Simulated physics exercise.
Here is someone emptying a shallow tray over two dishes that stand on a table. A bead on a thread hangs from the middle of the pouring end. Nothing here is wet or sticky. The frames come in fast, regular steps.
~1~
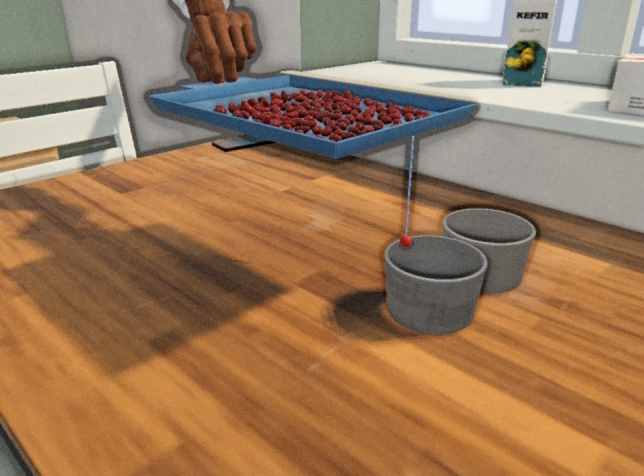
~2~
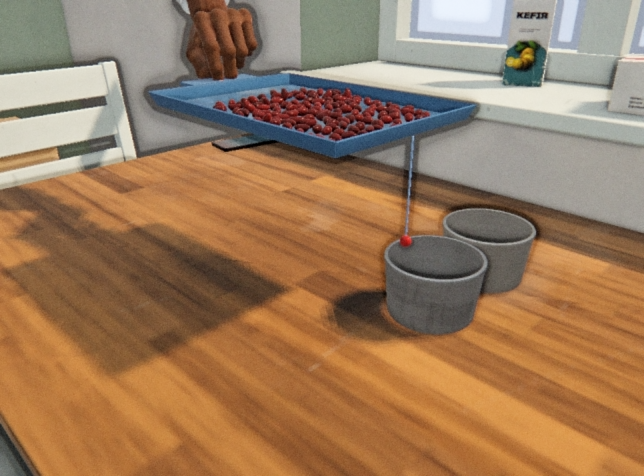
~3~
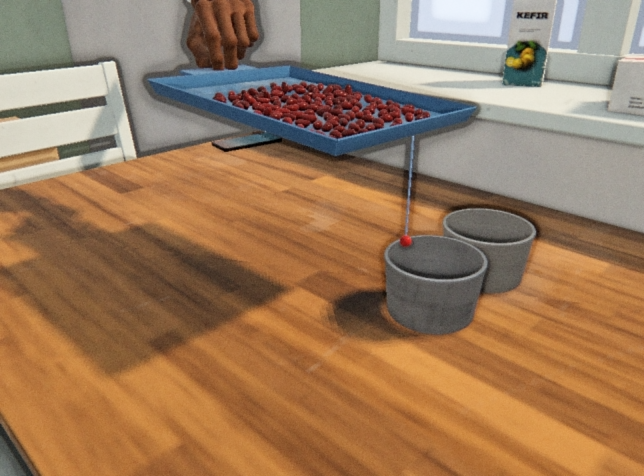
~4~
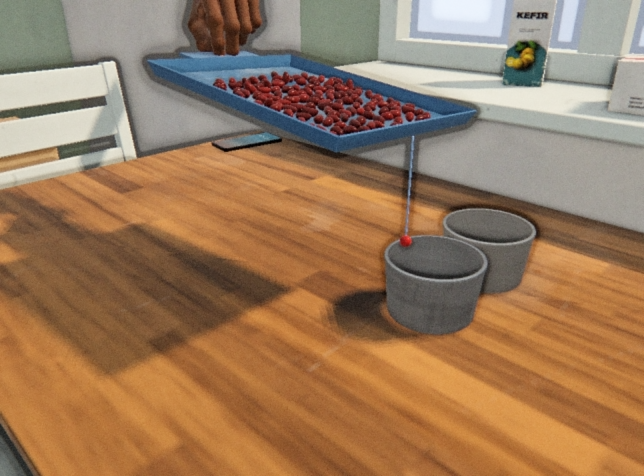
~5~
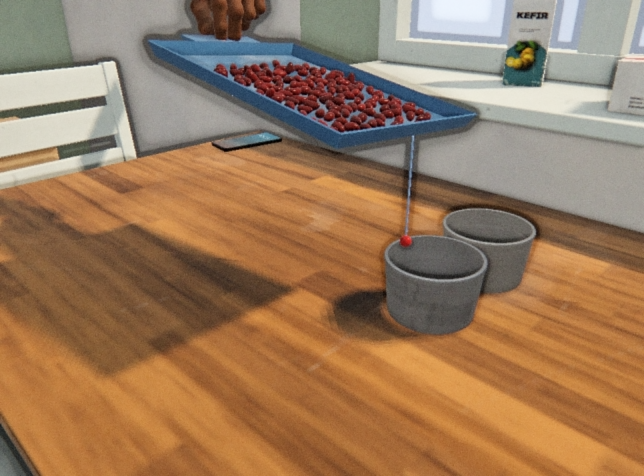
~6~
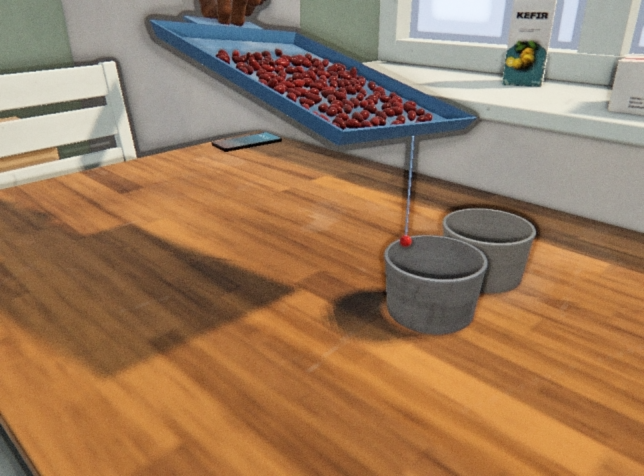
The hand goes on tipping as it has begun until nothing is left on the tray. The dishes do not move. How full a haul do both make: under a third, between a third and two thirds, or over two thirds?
Together they catch over two thirds.
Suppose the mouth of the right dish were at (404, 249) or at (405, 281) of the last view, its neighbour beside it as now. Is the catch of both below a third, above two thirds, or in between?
One: Less than a third. Two: Below one third.
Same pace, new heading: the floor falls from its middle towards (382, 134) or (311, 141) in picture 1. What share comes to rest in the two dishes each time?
In turn 30 and 0 in a hundred.
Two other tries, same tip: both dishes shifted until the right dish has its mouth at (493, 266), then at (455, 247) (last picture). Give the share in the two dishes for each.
Roughly 20 per cent, and 60 per cent.
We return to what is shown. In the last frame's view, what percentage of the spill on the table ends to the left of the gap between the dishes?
Roughly 40 in a hundred.
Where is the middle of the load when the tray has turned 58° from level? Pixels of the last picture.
Around (428, 106).
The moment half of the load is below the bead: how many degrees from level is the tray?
Near 85 degrees.
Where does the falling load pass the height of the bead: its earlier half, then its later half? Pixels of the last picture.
At about (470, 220), then at (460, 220).
Soon after the last picture, tray tipped steeply; most on the tray; a stray few in the left dish; a stray few in the right dish; a small part in the air.
A little later, tray tipped right over; a stray few on the tray; about a third in the left dish; about half in the right dish; a small part outside both; a small part in the air.
Later still, tray tipped past a quarter turn; about a third in the left dish; about half in the right dish; a small part outside both.
At rest, tray tipped past a quarter turn; about a third in the left dish; about half in the right dish; a small part outside both.
